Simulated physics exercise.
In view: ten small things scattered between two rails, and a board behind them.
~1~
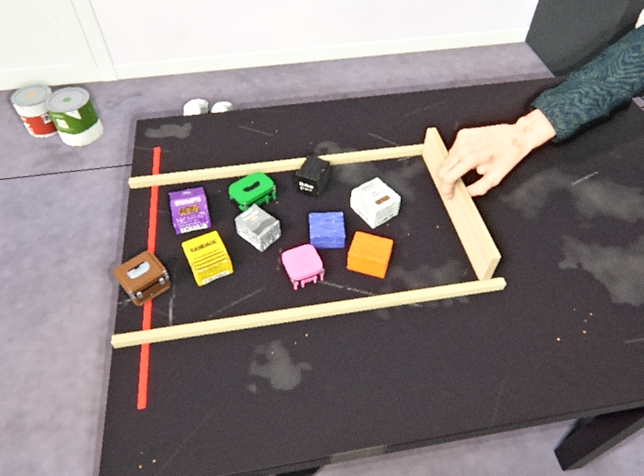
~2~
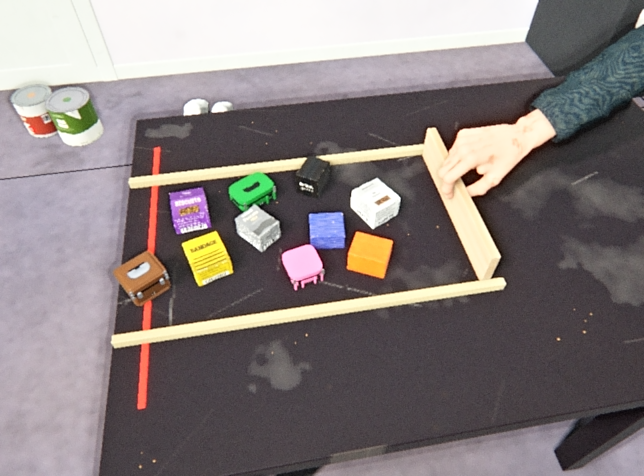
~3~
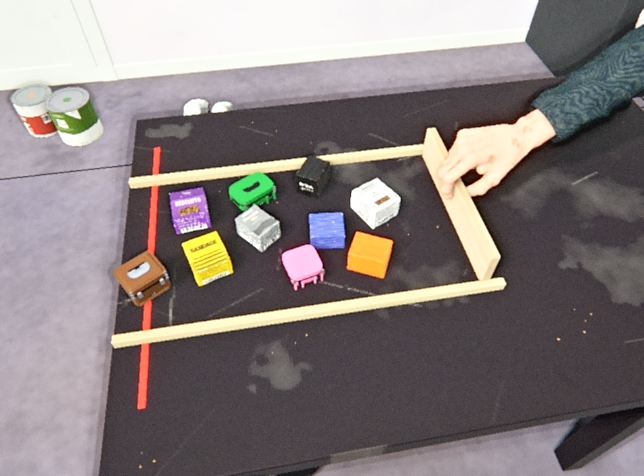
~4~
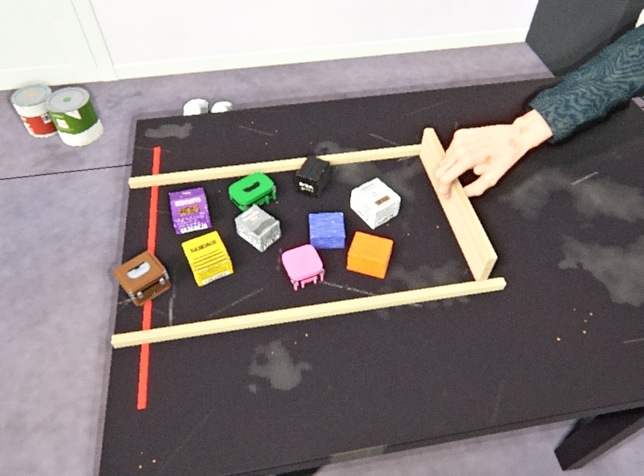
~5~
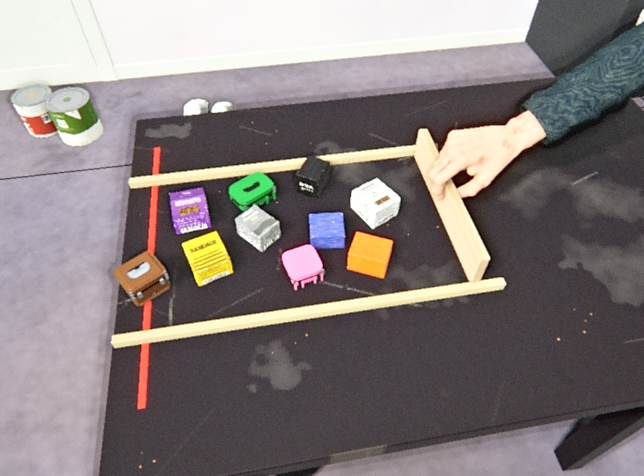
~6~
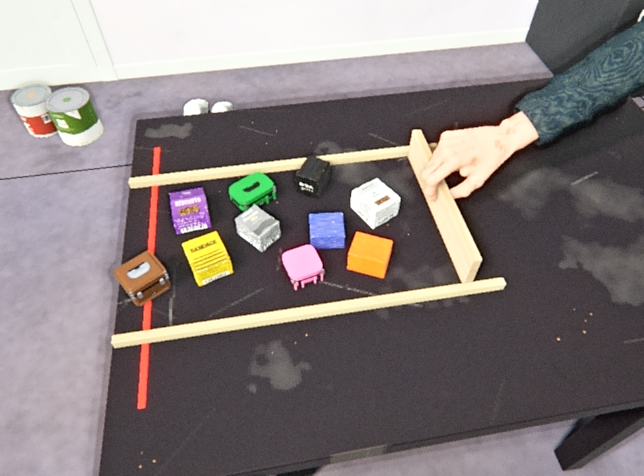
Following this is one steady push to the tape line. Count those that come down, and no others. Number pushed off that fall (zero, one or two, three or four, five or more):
I expect the drop count to reach five or more.
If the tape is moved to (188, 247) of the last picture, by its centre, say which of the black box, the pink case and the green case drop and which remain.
The black box? It is safe. The pink case? It is safe. The green case? It is safe.
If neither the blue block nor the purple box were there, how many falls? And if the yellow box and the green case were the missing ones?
Well, the first time you'd get 4, and the next time 4.
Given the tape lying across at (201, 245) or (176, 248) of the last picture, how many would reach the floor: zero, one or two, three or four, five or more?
In turn: One to two, then 3 or 4.
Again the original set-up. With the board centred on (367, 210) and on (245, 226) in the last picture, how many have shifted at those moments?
Well, it's 3 at the first one and 10 at the second.
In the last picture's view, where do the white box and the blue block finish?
The white box stops around (131, 229); the blue block around (130, 270).
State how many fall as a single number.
6.
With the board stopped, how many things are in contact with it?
Total: 4.
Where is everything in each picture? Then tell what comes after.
The first picture shows brown case (143, 279); purple box (190, 210); yellow box (208, 258); board (456, 199); tape (151, 251).
The second picture shows purple box (190, 210); green case (252, 194).
The third picture shows yellow box (208, 258); board (456, 199).
The fourth picture shows brown case (143, 279); blue block (327, 231).
The fifth picture shows purple box (190, 210); orange block (370, 255).
The sixth picture shows brown case (143, 279); purple box (190, 210); yellow box (208, 258); board (440, 201); tape (151, 251).
A little later, none off yet; brown case at rest near (143, 279); purple box at rest near (190, 210); yellow box at rest near (208, 258).
When it is over, the number that fall off is five or more; down, pink case, grey box, green case, yellow box, purple box and brown case.
